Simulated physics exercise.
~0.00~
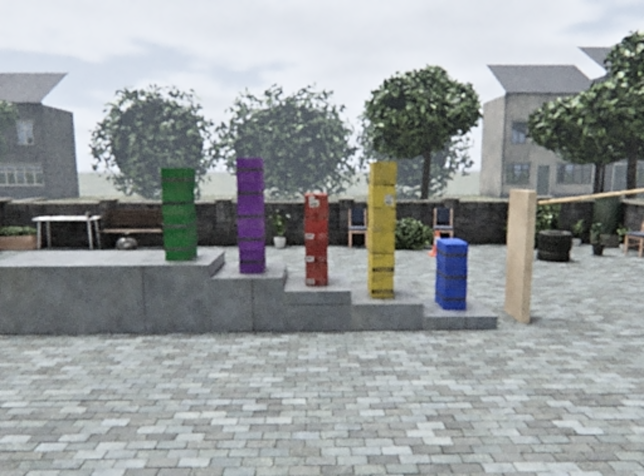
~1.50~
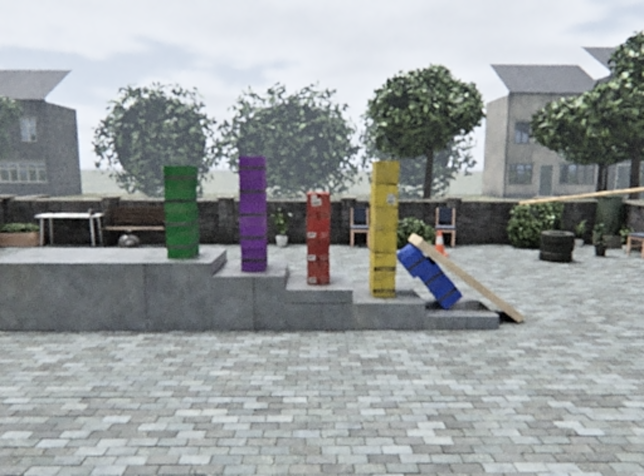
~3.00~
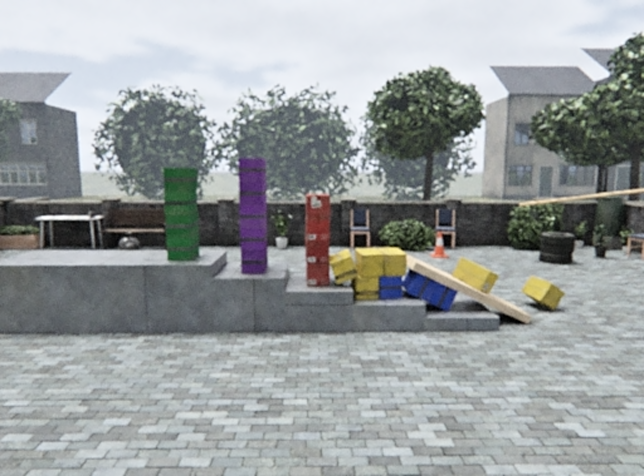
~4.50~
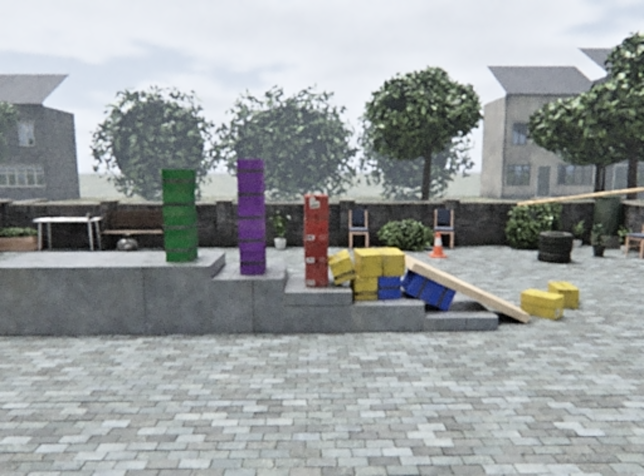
A tall wooden board standing at the right end of some grey steps tips left into a short stack of blue cartons. The blue stack leans over and slides against the tall yellow pile on the next step up, with the board resting slantwise on top. The yellow pile then breaks apart, some cartons dropping in a heap beside the red pile while others tumble right, past the board. Two yellow cartons come to rest on the paving near the board's lower end. The red, purple and green piles are still standing.
